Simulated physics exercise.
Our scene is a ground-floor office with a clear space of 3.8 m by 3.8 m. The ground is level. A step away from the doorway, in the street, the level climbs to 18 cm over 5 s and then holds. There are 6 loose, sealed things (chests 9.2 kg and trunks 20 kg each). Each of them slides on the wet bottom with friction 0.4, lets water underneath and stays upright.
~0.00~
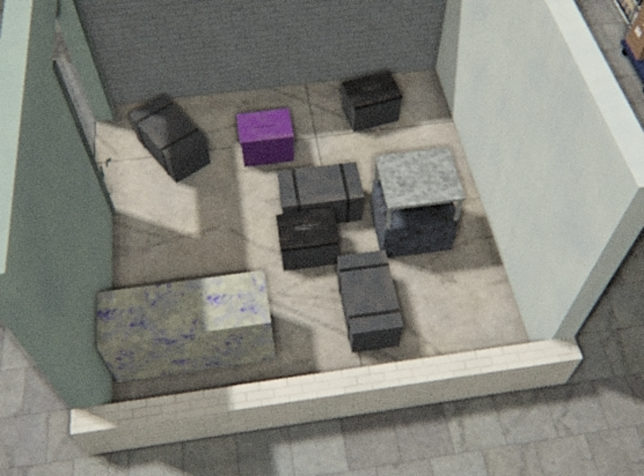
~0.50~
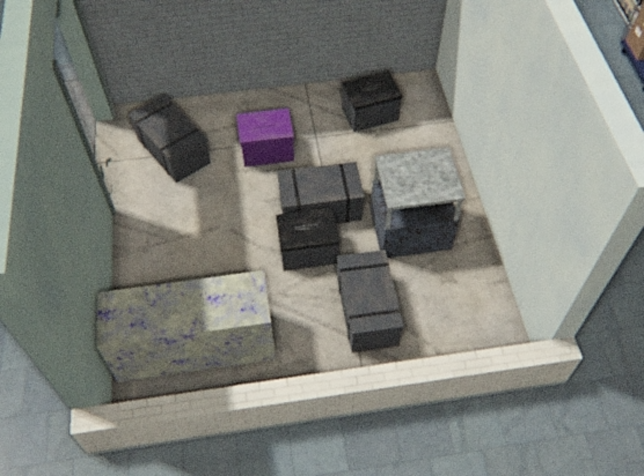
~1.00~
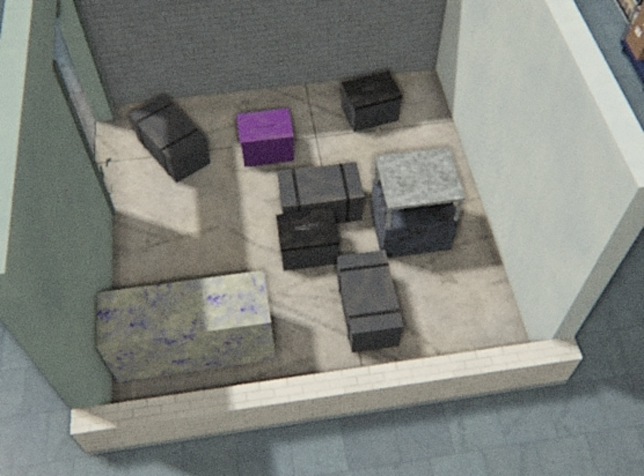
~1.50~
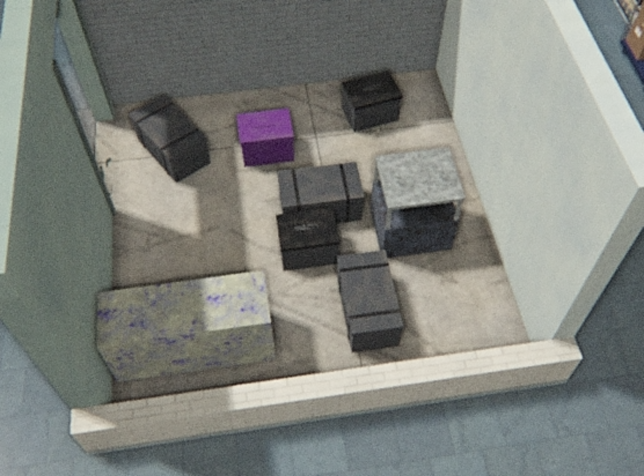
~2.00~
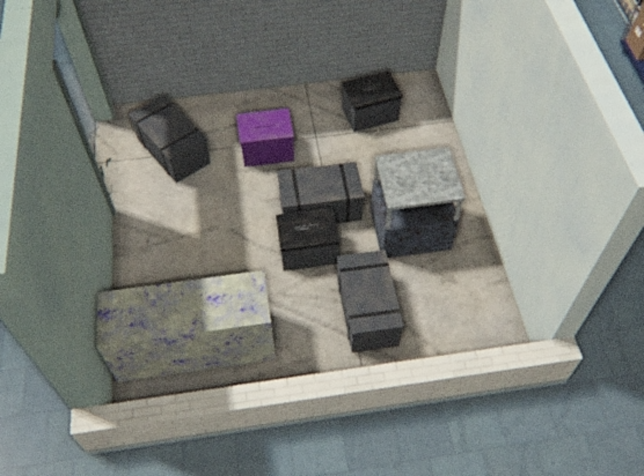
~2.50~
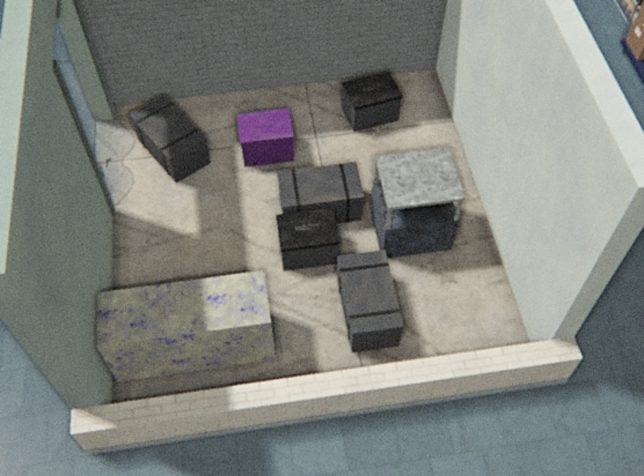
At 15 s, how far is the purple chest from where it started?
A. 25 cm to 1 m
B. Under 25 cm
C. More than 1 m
C.
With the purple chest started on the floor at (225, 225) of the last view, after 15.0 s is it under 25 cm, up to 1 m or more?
It is nudged along.
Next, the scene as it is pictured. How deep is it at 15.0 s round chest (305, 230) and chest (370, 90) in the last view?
Some 13 cm at the first, some 15 cm at the second.
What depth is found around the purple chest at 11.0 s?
I'd say around 11 cm.
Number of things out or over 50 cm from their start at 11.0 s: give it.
I get 5.
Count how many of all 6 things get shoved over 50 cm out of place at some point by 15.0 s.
The total is 5.
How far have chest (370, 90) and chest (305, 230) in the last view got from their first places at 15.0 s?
Respectively 80 and 120 centimetres.
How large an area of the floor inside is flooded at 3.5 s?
Some 1.0 m2.
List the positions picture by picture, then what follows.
The first frame shows the purple chest at (265, 125), on the bottom; 0.0 m2 under water; 0 of 6 have shifted.
The second frame shows the purple chest at (265, 125) rests on the ground; water covers 0.0 m2; 0 of 6 have shifted.
The third frame shows the purple chest at (265, 125), on the bottom; 0.0 m2 under water; 0 of 6 have shifted.
The fourth frame shows the purple chest at (265, 125), on the bottom; water covers 0.0 m2; 0 of 6 have shifted.
The fifth frame shows the purple chest at (265, 125) rests on the ground; 0.0 m2 under water; 0 of 6 have shifted.
The sixth frame shows the purple chest at (265, 125) rests on the ground; 0.1 m2 under water; 0 of 6 have shifted.
After 3.5 s the purple chest is near (265, 125), 0.0 m from its start, aground; 0 afloat.
After 6.8 s the purple chest is near (349, 129), 0.9 m from its start, afloat; 2 afloat.
After 11.0 s the purple chest is near (453, 157), 2.0 m from its start, afloat; 6 afloat.
After 15.0 s the purple chest is near (453, 156), 2.0 m from its start, afloat; 6 afloat.
